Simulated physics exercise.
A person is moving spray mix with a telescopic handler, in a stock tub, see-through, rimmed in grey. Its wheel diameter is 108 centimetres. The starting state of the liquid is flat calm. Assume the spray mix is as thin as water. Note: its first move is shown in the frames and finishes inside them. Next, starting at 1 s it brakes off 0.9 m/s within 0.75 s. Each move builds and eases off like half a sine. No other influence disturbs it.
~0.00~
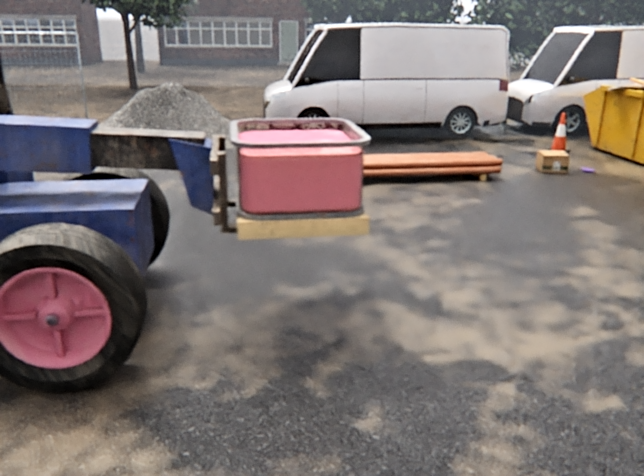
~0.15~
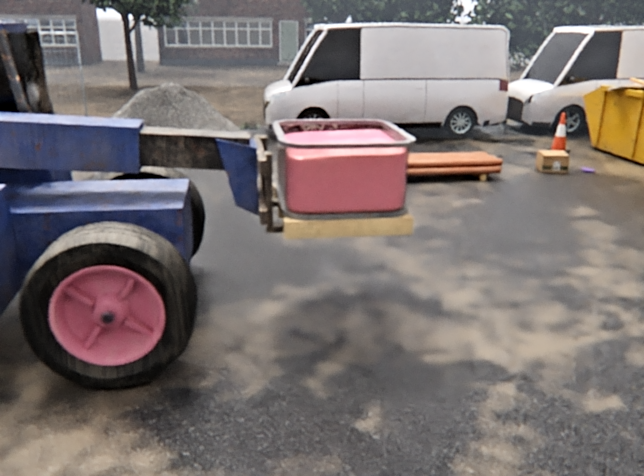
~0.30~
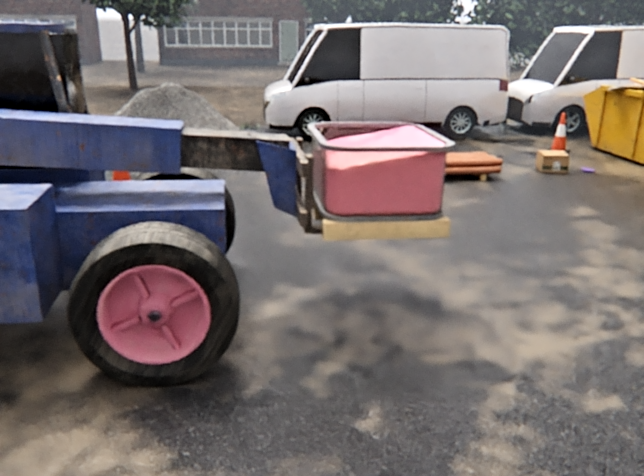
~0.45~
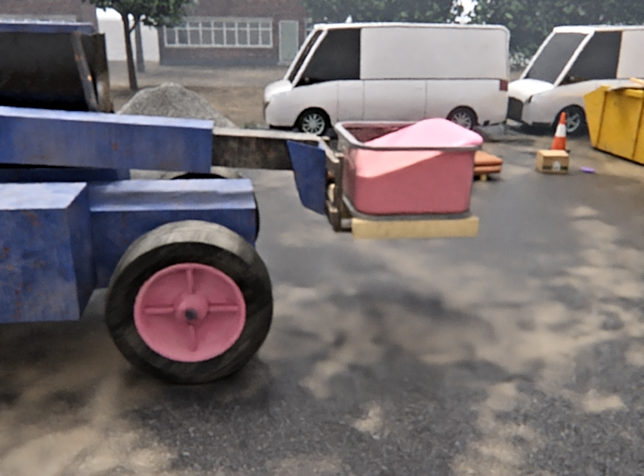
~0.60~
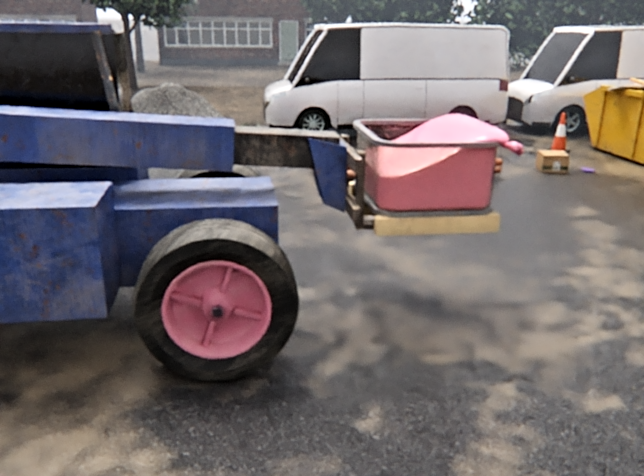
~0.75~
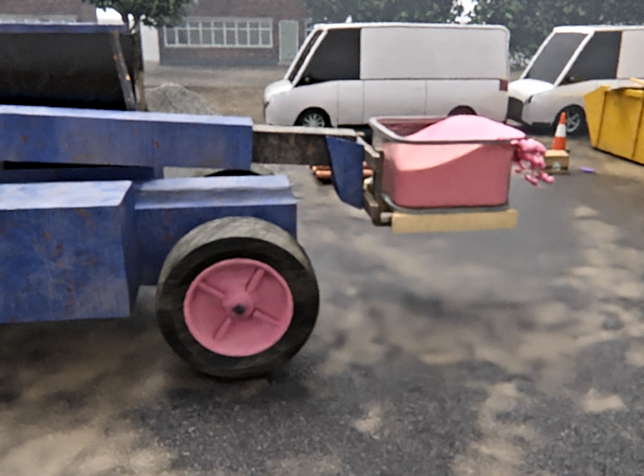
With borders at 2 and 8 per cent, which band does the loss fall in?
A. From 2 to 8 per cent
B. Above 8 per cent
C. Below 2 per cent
(B) Above 8 per cent.
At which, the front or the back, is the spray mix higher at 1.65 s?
It is heaped towards the forward side.
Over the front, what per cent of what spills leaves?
I'd estimate some 80 percent of what spills.
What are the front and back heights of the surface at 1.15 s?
Front reads 32 centimetres, back reads 58 centimetres.
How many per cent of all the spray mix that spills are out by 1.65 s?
By then it's around 40 per cent.
After 1.15 s front 31 cm, middle 38 cm, back 58 cm above the floor; the loss stands at 4 per cent, over the front.
After 1.65 s front 65 cm, middle 34 cm, back 26 cm above the floor; the loss stands at 4 per cent, over the front.
After 2.25 s front 28 cm, middle 36 cm, back 57 cm above the floor; the loss stands at 9 per cent, over the front.
After 4.74 s the loss stands at 11 per cent, over the front, 43 of 383 litres.
